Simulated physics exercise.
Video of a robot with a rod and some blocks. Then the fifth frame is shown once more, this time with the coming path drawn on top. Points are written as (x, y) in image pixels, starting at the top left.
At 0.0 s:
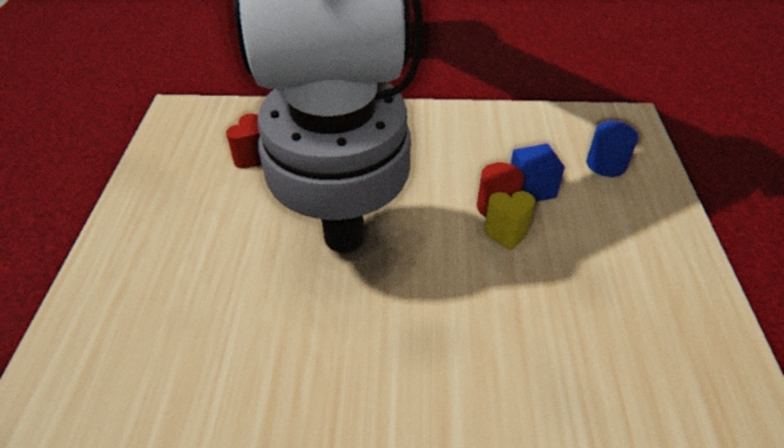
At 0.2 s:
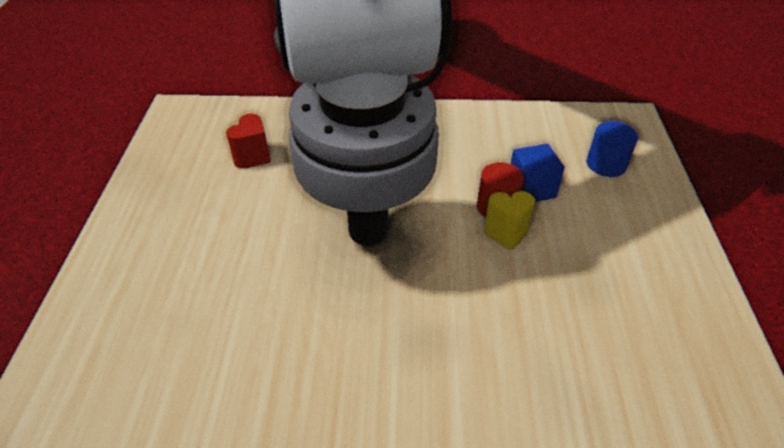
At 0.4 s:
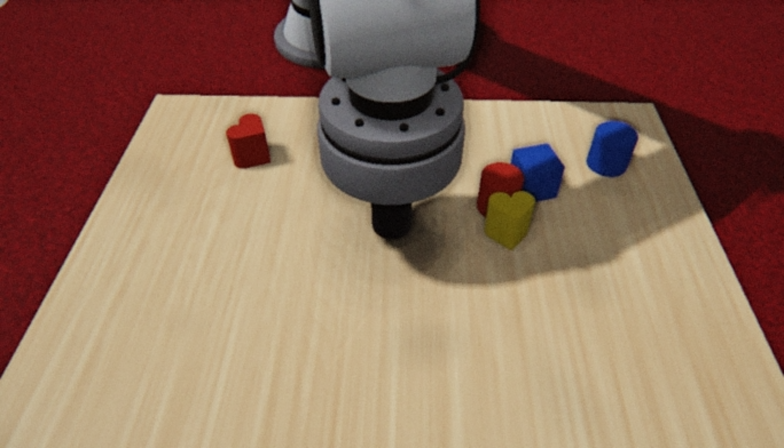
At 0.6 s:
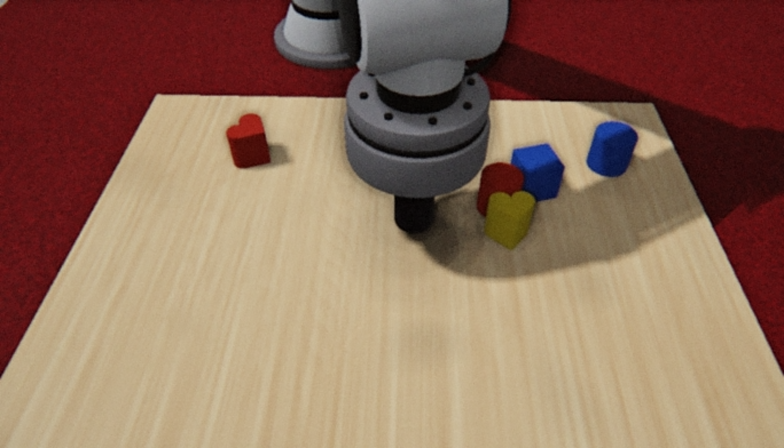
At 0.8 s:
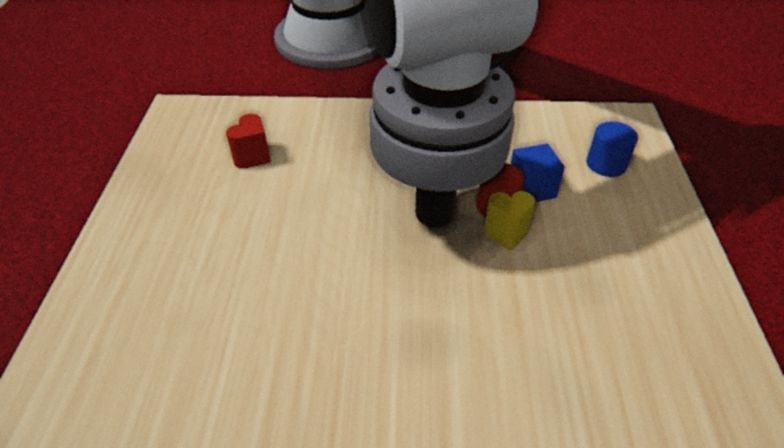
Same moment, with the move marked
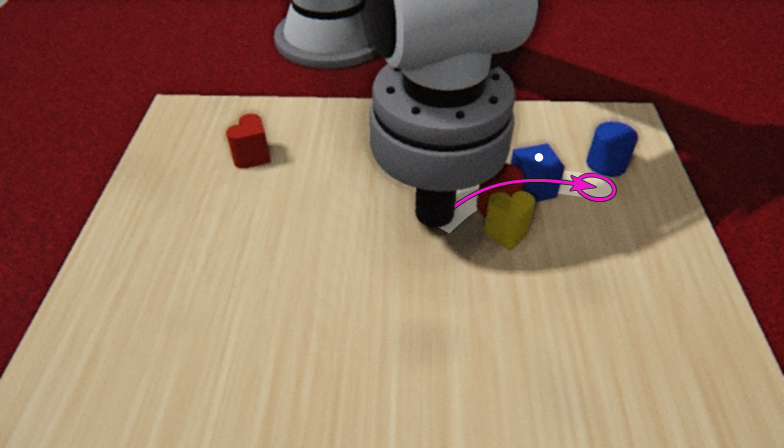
On a wooden table, a robot arm moves its black rod right toward clustered blocks.
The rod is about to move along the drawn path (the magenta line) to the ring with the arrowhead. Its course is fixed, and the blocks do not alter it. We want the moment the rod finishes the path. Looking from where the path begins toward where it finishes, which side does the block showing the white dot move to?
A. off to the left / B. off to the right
Correct choice: B.
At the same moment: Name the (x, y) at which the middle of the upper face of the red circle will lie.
The middle of its upper face will lie at (535, 176).
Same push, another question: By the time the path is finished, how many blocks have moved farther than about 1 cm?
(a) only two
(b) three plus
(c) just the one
I'll go with a - only two.
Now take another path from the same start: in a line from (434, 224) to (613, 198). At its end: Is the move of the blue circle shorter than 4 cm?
Yes - that is the case.
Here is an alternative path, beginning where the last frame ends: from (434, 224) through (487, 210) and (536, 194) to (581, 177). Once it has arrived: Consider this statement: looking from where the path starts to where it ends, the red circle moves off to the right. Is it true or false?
That claim is true.
The drawn path runs from (434, 224) through (477, 193) and (533, 180) to (596, 187); the dot is on the blue four-sided block.
On the path given first. One third of the way, rod at (478, 184); red circle at (520, 173); blue four-sided block at (549, 157), turned 30° anticlockwise.
Two thirds of the way, rod at (535, 171); red circle at (535, 176); blue four-sided block at (581, 156), turned 45° anticlockwise.
At the end, rod at (599, 178); red circle at (535, 176); blue four-sided block at (647, 162), turned 60° anticlockwise; blue circle not moved.
